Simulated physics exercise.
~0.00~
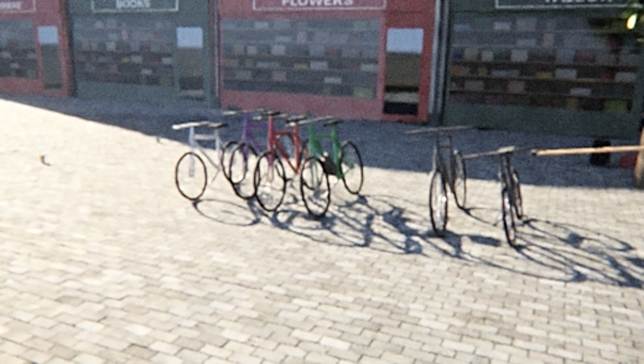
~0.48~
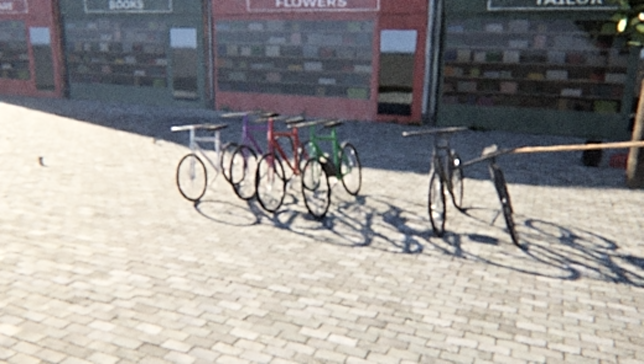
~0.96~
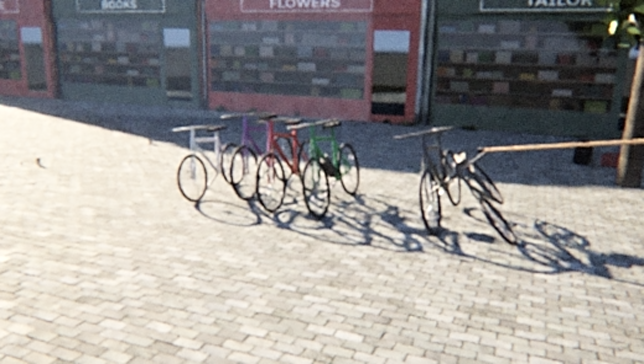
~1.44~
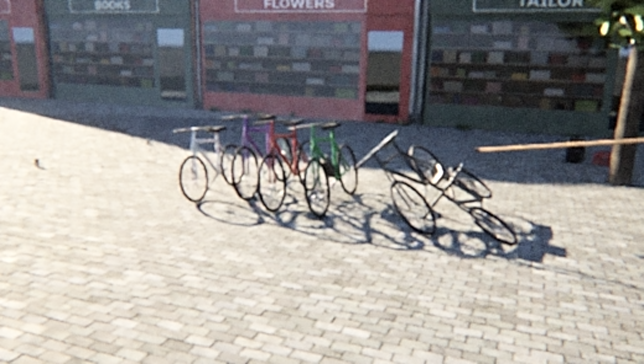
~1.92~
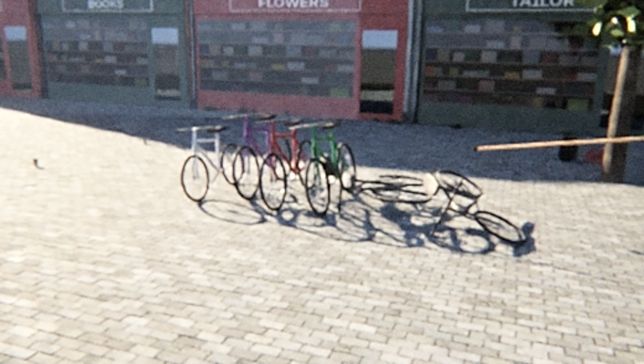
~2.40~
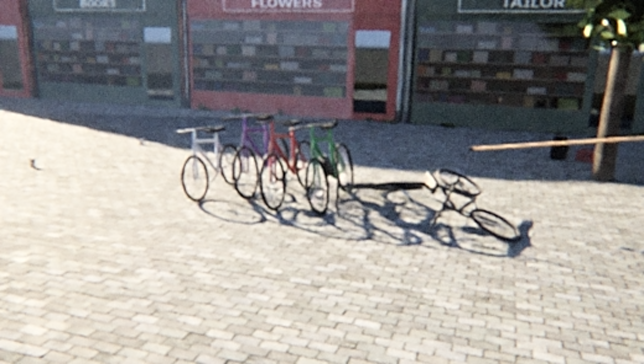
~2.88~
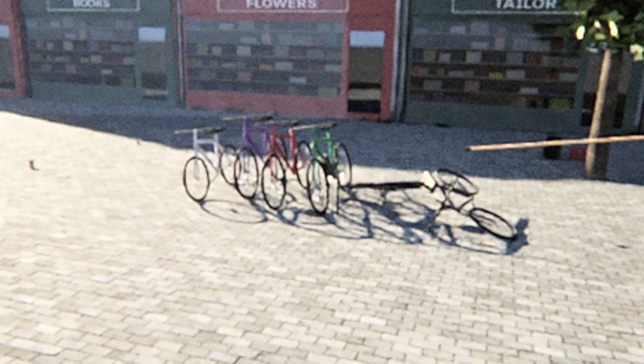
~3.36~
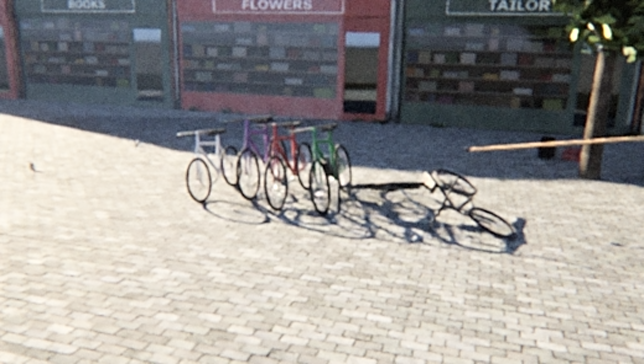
Two dark bicycles on the right topple to the paving, while four others stay standing.
